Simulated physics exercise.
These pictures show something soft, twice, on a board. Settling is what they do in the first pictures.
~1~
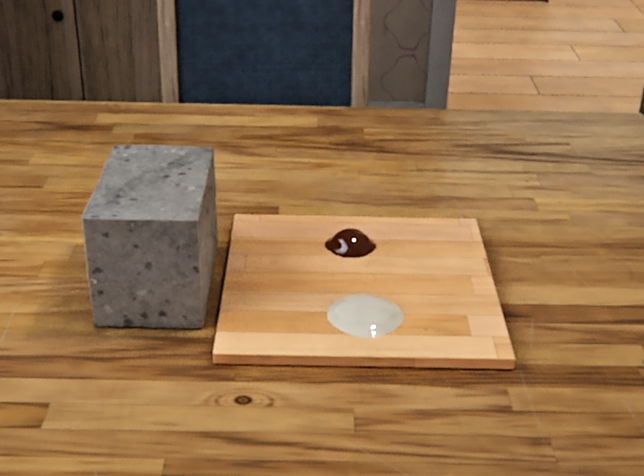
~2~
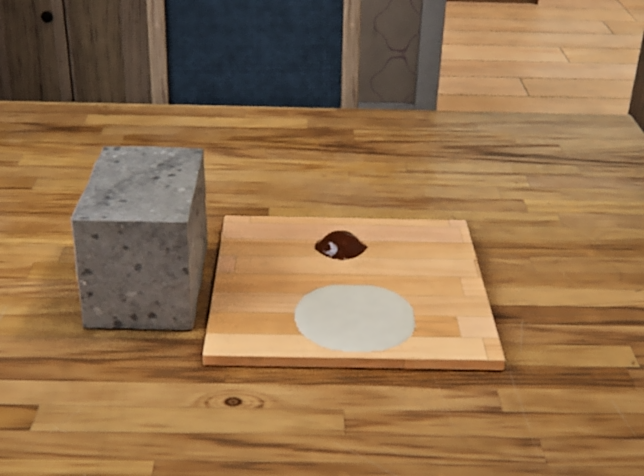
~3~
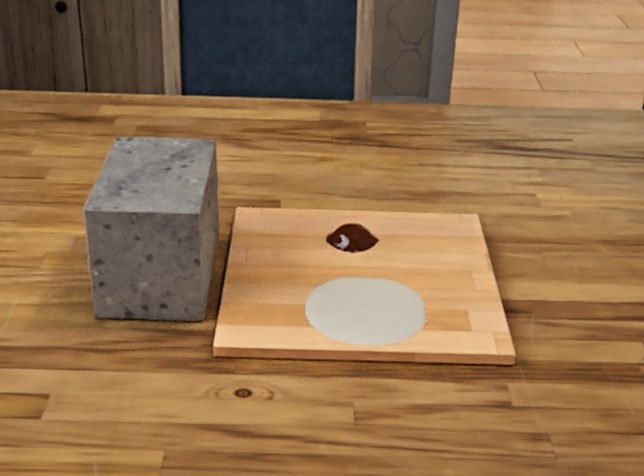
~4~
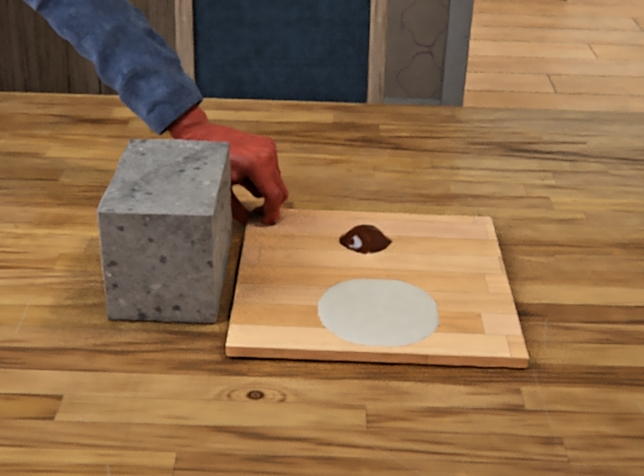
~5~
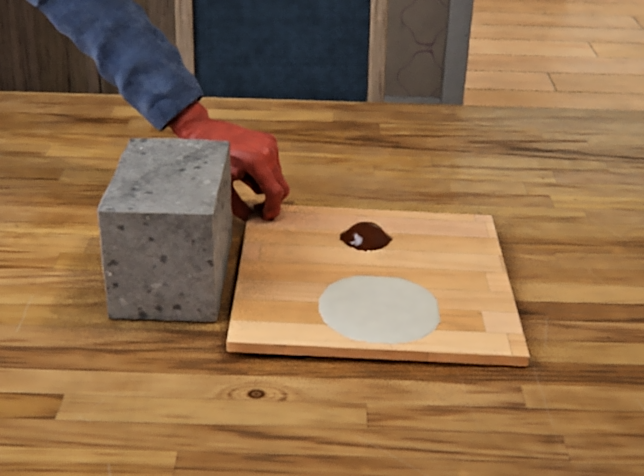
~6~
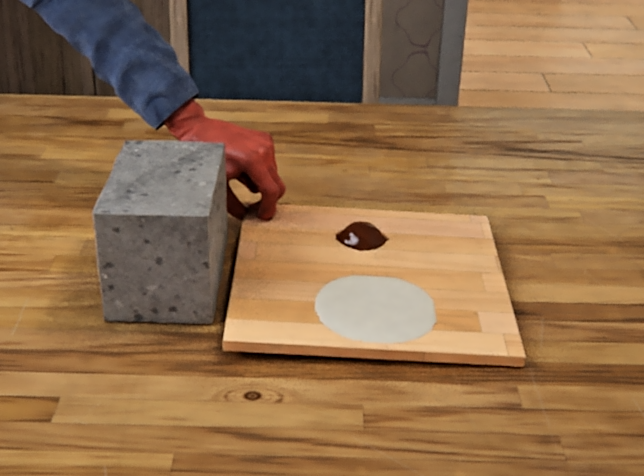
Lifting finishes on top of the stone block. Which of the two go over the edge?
What you'd see is the white sauce that goes over and the brown sauce that keeps its place.
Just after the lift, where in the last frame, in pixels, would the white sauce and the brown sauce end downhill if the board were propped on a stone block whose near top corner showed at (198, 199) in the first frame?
(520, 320), (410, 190).
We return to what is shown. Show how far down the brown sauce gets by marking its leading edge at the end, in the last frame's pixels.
Looks like it stops close to (407, 194).
Next, slope about 29°; the white sauce is dripping off the low end; the brown sauce has not moved.
After that, the white sauce is dripping off the low end; the brown sauce has not moved.
Finally, slope about 29°; the white sauce is dripping off the low end; the brown sauce has not moved.
